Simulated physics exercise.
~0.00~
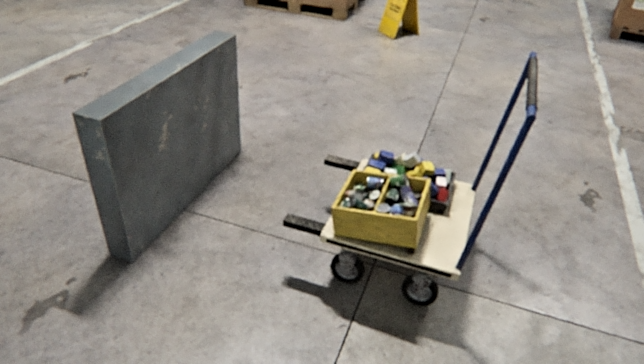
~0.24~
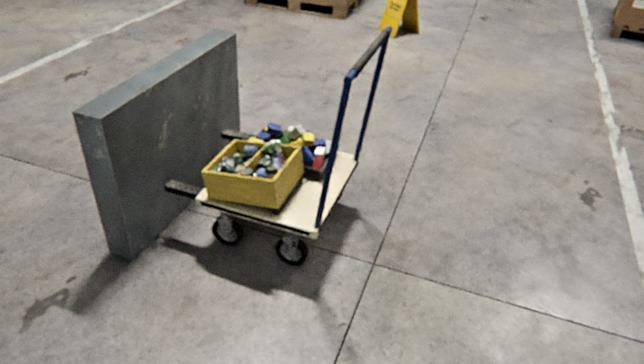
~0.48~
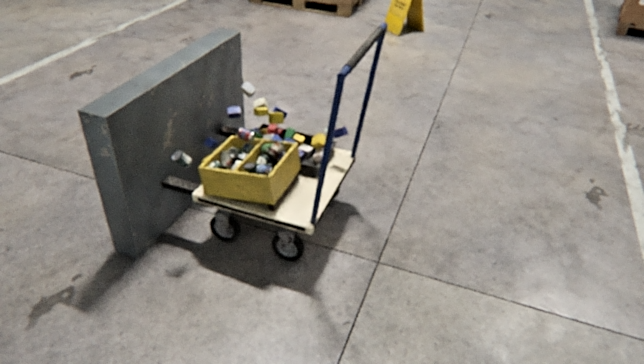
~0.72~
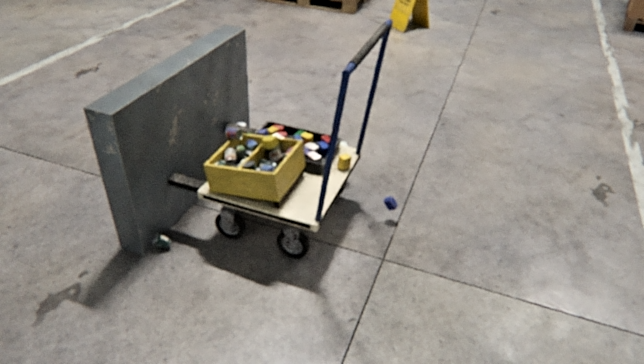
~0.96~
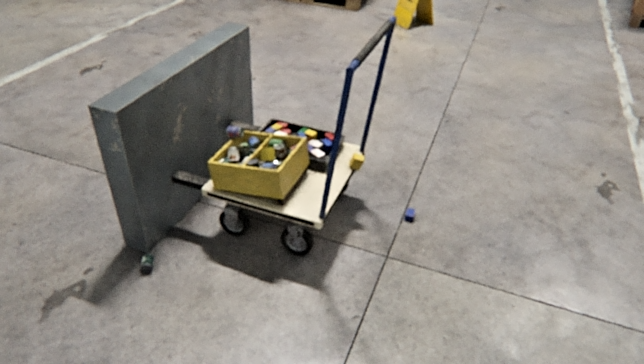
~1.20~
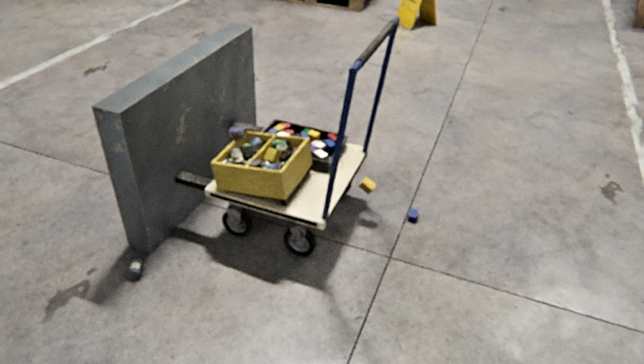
A trolley carrying a yellow tote and a black tote of small loose things rolled left into a grey wall and stopped dead, flinging some of them up; a few landed on the floor, while both totes stayed put on the deck.
